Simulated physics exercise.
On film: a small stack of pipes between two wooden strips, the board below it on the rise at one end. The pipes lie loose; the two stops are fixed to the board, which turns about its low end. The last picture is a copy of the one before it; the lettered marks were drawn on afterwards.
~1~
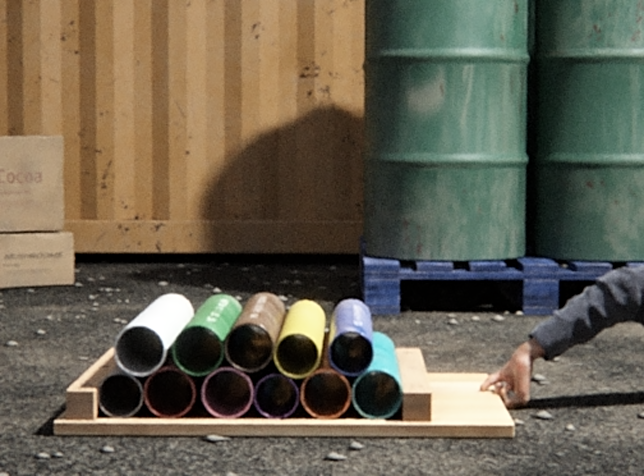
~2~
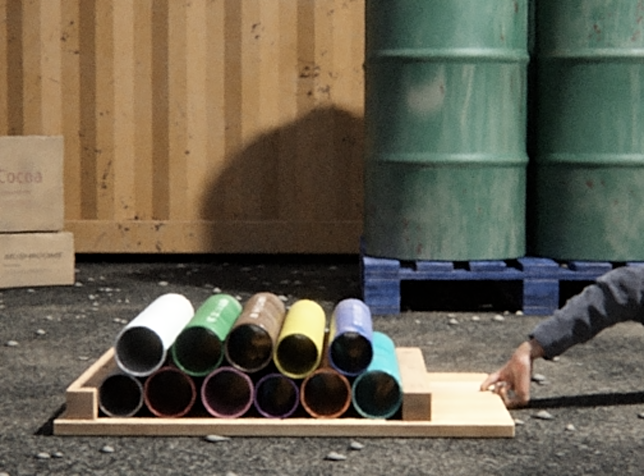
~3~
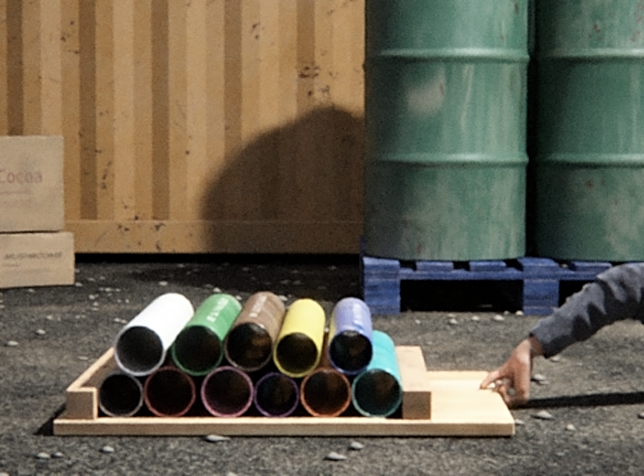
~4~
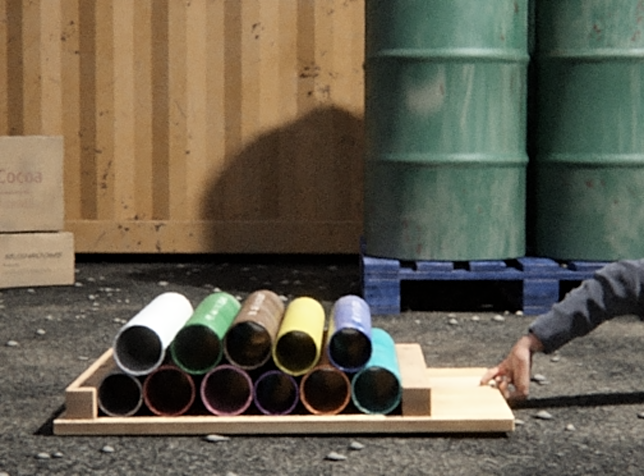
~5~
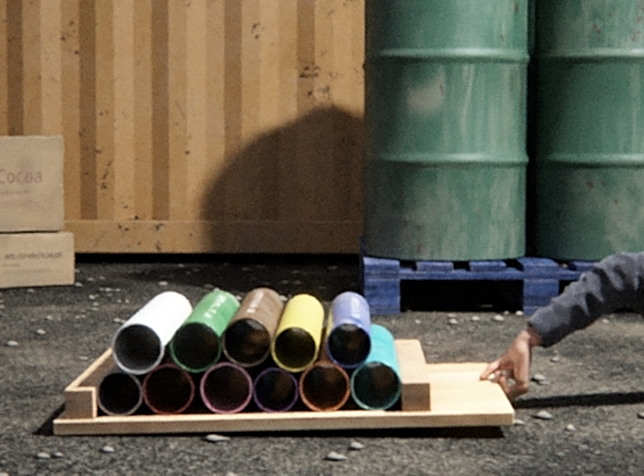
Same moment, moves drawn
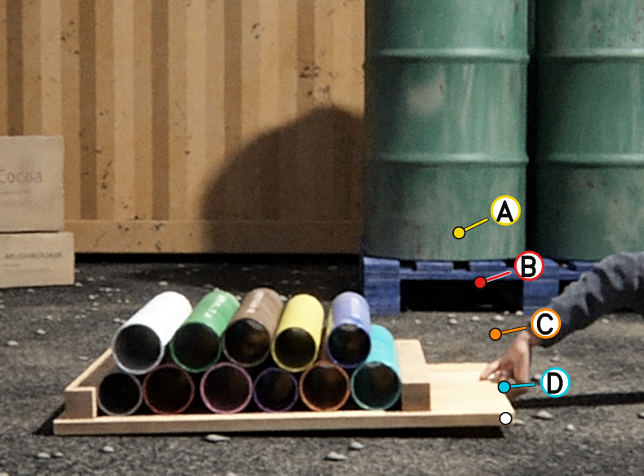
At the start, a small stack of coloured pipes lies in two rows between wooden strips on a board, a hand touching its right end, with green barrels behind. For a while almost nothing moves; then the hand lifts the right end very slightly, and the pipes keep their places.
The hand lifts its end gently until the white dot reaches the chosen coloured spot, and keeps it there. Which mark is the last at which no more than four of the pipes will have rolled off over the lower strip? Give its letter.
No higher than A.
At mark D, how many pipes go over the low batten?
The count is none.
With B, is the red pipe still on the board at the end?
Yes.
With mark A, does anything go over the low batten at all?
Yes.
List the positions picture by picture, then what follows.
The first picture shows white pipe (140, 350); green pipe (198, 350); blue pipe (351, 353).
The second picture shows blue pipe (351, 353); brown pipe (249, 347).
The third picture shows board (290, 387); orange pipe (326, 393); turquoise pipe (377, 393); yellow pipe (297, 354).
The fourth picture shows board (289, 385); red pipe (169, 391).
The fifth picture shows board (289, 382); red pipe (169, 390).
On the marked copy, A at (459, 233); B at (481, 283); C at (495, 334); D at (504, 387); the white dot at (506, 419).
With A. Early on, board at 17°.
Further on, board at 26°.
At the end, board at 26°, four over the low batten (yellow, white, green, brown).
As for the rest, B one over the low batten (white); C none over the low batten; D none over the low batten.
